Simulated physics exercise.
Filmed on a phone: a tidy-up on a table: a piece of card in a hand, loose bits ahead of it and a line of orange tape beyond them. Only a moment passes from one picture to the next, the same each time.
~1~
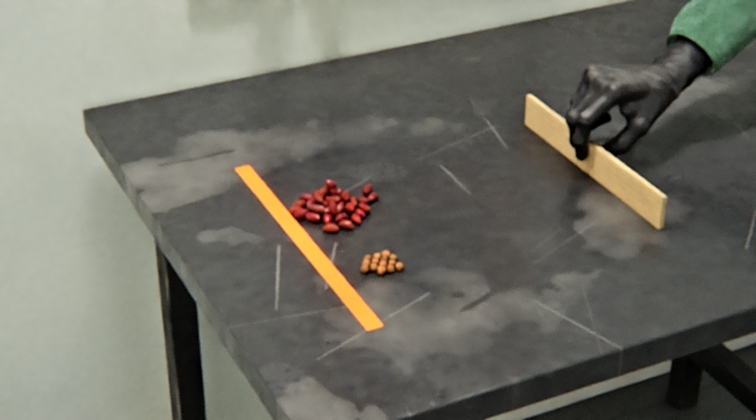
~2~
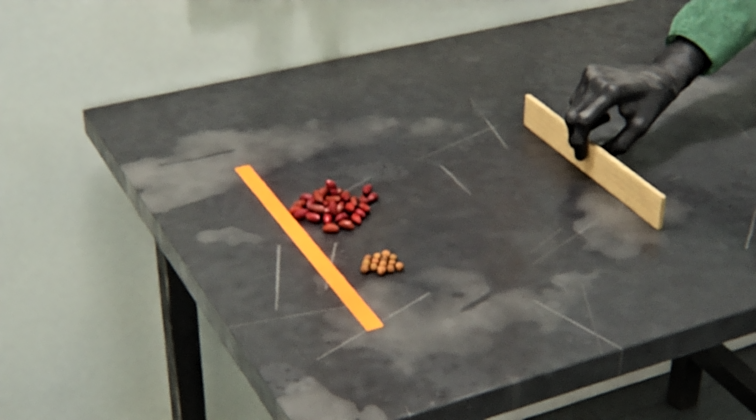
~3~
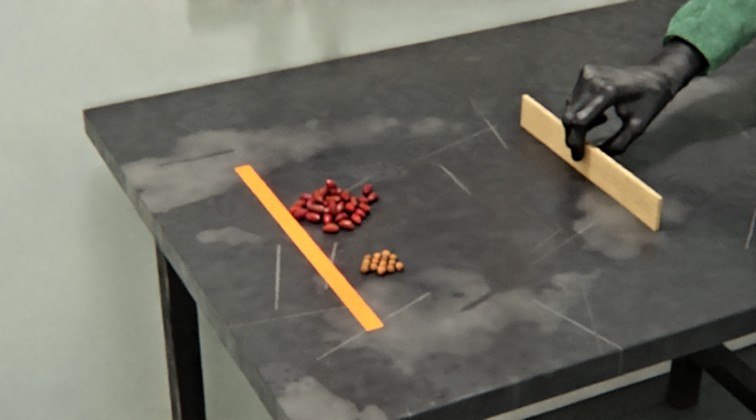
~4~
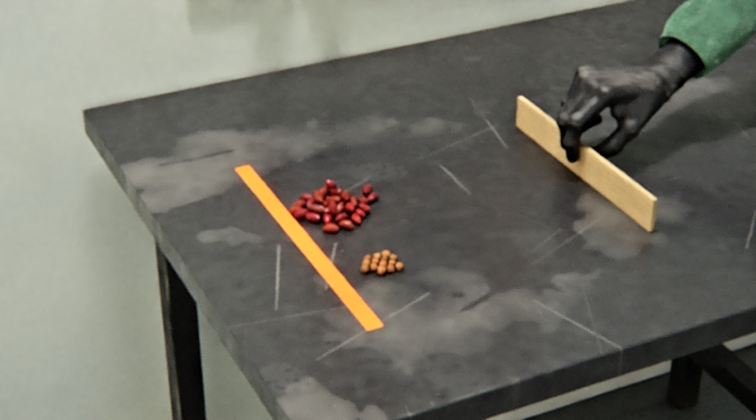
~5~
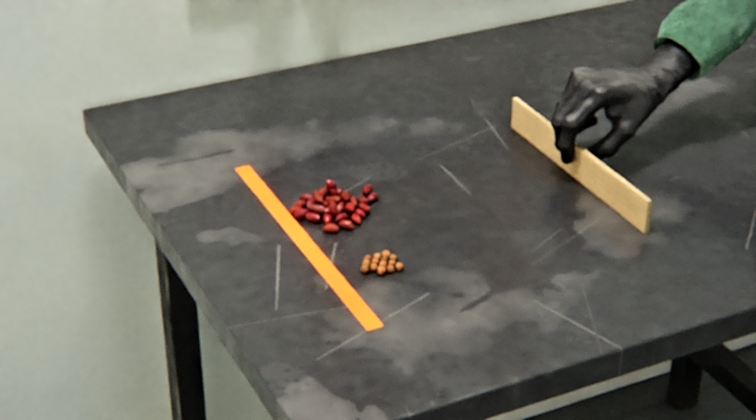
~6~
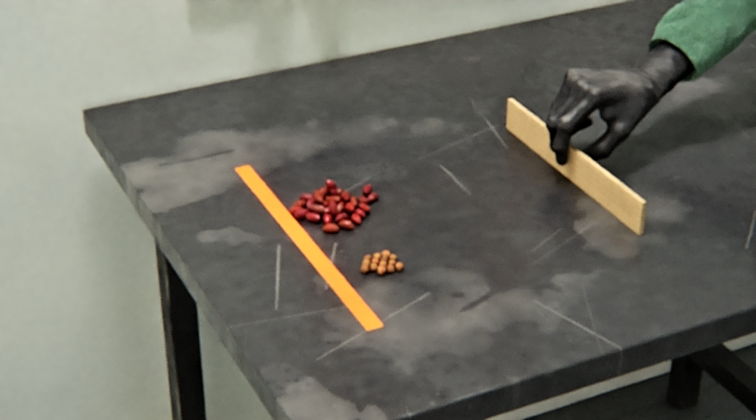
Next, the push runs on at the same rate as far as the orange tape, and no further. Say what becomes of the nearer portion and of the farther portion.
The nearer portion all stops short of the edge and the farther portion all stops short of the edge.
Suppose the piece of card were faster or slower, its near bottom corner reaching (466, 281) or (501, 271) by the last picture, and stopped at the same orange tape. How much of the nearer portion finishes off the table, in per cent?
Roughly 100 per cent, and 100 per cent.
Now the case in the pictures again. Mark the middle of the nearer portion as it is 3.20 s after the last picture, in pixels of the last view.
Close to (312, 280).
Then, 1.45 s later than the last frame, piece of card still moving, near (438, 180); nearer portion all on the table, its front near (365, 269); farther portion all on the table, its front near (296, 210).
Then, 2.92 s later than the last frame, piece of card stopped at the orange tape; nearer portion all on the table, its front near (307, 286); farther portion all on the table, its front near (208, 223).
Then, 3.20 s later than the last frame, piece of card stopped at the orange tape; nearer portion all on the table, its front near (301, 282); farther portion all on the table, its front near (208, 223).
When it is over, piece of card stopped at the orange tape; nearer portion all on the table, its front near (301, 282); farther portion all on the table, its front near (208, 223).
